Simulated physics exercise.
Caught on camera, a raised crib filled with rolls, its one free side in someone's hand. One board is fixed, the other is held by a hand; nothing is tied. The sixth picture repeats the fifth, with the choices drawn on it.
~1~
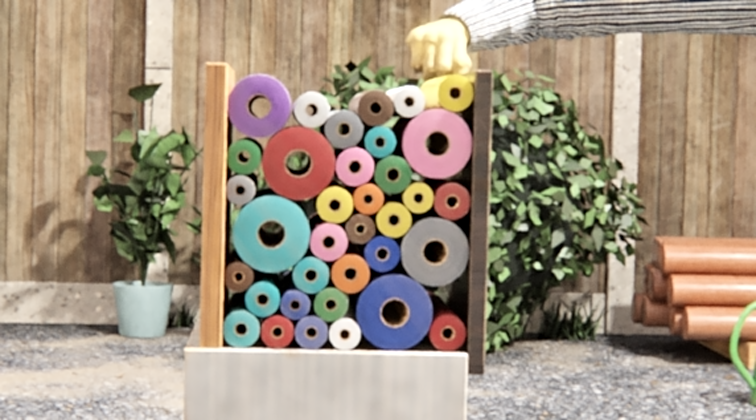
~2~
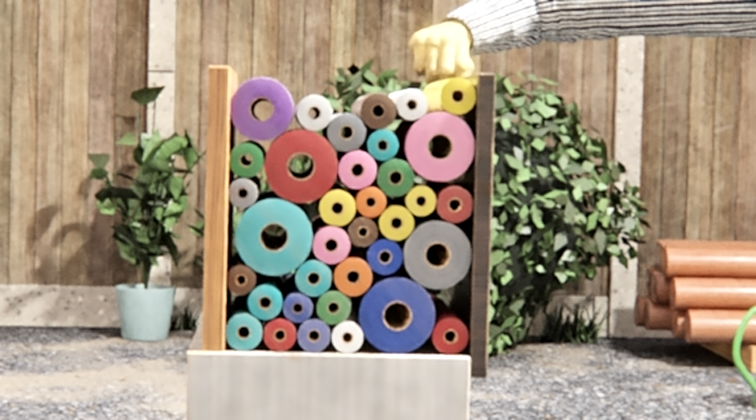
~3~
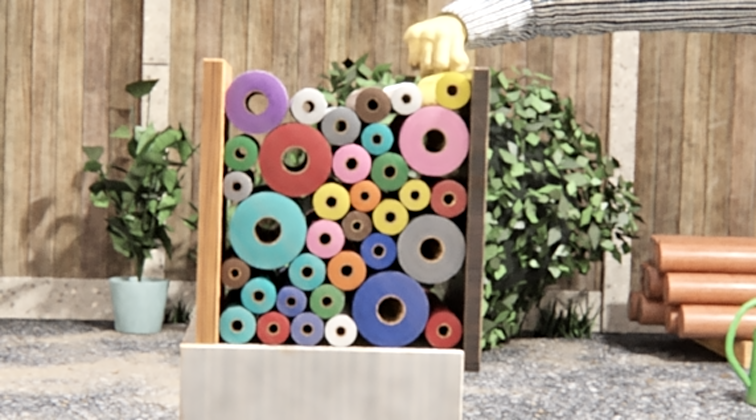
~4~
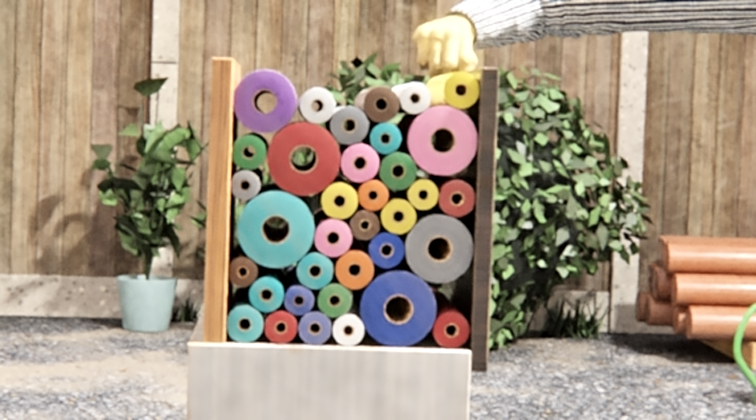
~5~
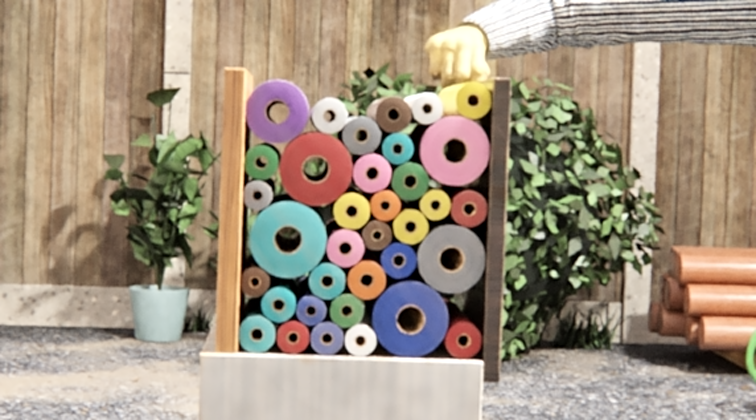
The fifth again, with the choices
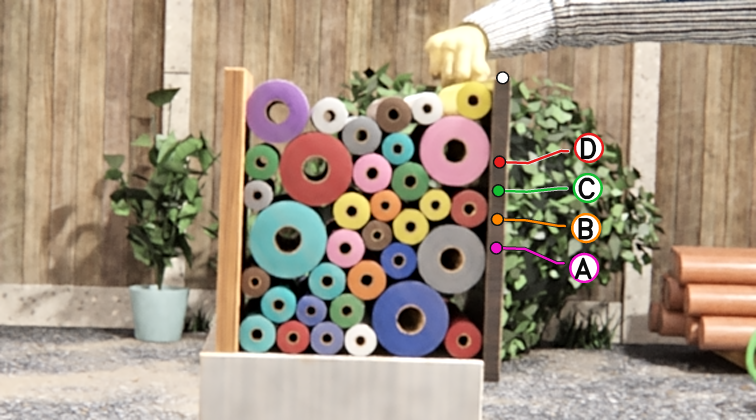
A gloved hand in a striped sleeve stayed at the top right of a raised crate packed with colourful rolls, and nothing moved among them while the whole view shook slightly from side to side.
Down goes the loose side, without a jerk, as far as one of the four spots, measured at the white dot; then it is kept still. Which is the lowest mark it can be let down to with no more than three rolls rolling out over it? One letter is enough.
B is the limit.
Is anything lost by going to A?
At A: Yes.
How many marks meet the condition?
Three of them.
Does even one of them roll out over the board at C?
Yes.
On the marked copy, A at (497, 248); B at (498, 219); C at (499, 191); D at (500, 162); the white dot at (503, 78).
Following B. Soon after the start, top of the board (491, 143).
Later, top of the board (488, 216).
In the end, top of the board (488, 219), one out over the board.
As for the rest, A more than three out over the board; C one out over the board; D one out over the board.
